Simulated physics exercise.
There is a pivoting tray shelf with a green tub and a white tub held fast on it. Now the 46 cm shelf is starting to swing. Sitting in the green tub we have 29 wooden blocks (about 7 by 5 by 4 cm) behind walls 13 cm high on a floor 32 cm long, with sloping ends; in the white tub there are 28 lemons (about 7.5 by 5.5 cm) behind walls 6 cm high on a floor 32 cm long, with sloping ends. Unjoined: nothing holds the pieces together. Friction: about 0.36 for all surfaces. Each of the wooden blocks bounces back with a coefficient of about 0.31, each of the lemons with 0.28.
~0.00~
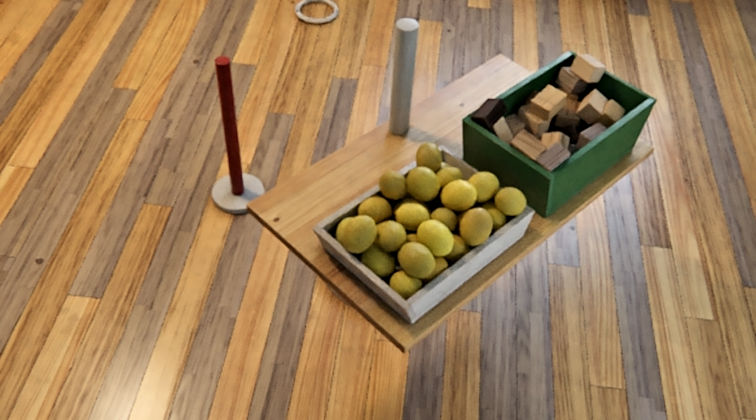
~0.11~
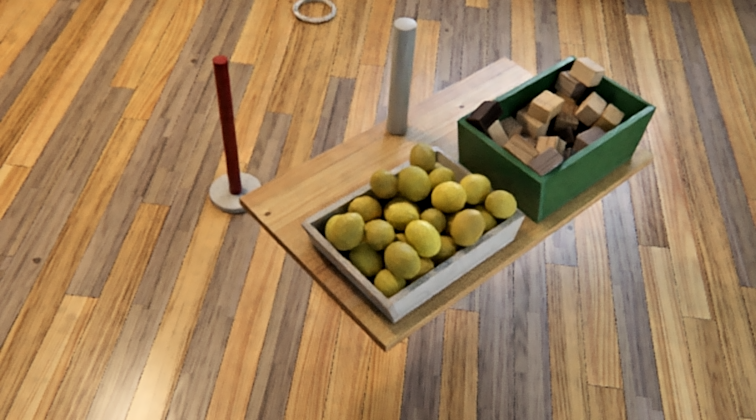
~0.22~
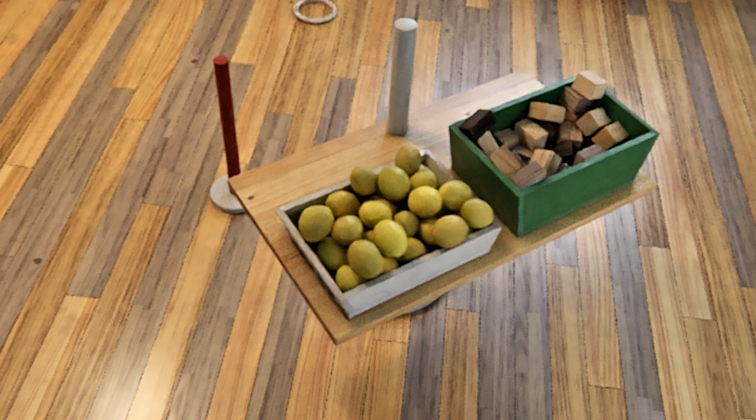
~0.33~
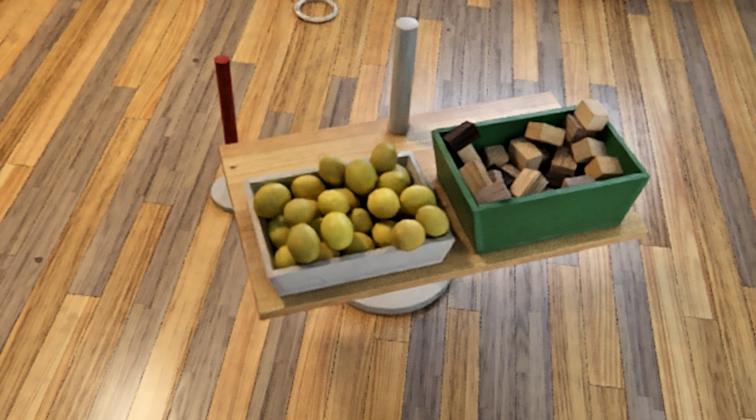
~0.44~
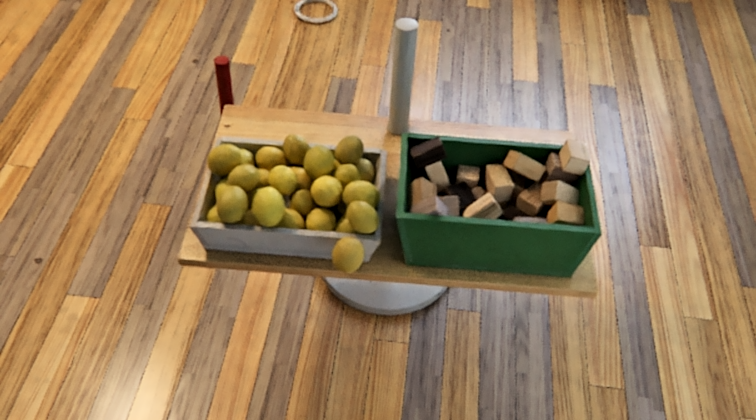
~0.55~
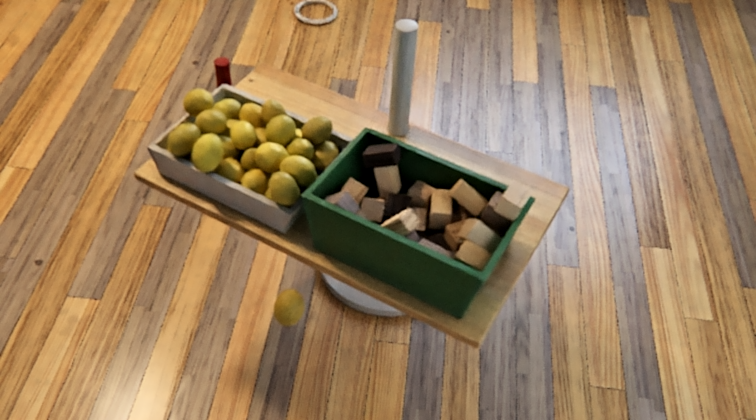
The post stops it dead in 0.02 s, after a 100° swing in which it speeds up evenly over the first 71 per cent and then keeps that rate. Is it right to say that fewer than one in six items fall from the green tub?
Right.
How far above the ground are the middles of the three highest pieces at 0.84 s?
I'd guess about 66 cm.
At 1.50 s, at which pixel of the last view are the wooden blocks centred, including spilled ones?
Near (323, 211).
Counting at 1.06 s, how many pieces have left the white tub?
The white tub is at around 10.
After 0.64 s, the shelf hits the red post.
After 0.72 s, green tub 29 in, 0 out and white tub 23 in, 5 out.
After 0.84 s, green tub 28 in, 1 out and white tub 20 in, 8 out.
After 1.06 s, green tub 28 in, 1 out and white tub 18 in, 10 out.
When it is over (at 1.50 s), green tub 28 in, 1 out and white tub 18 in, 10 out. Asked share, 1 of 29, 3 per cent.
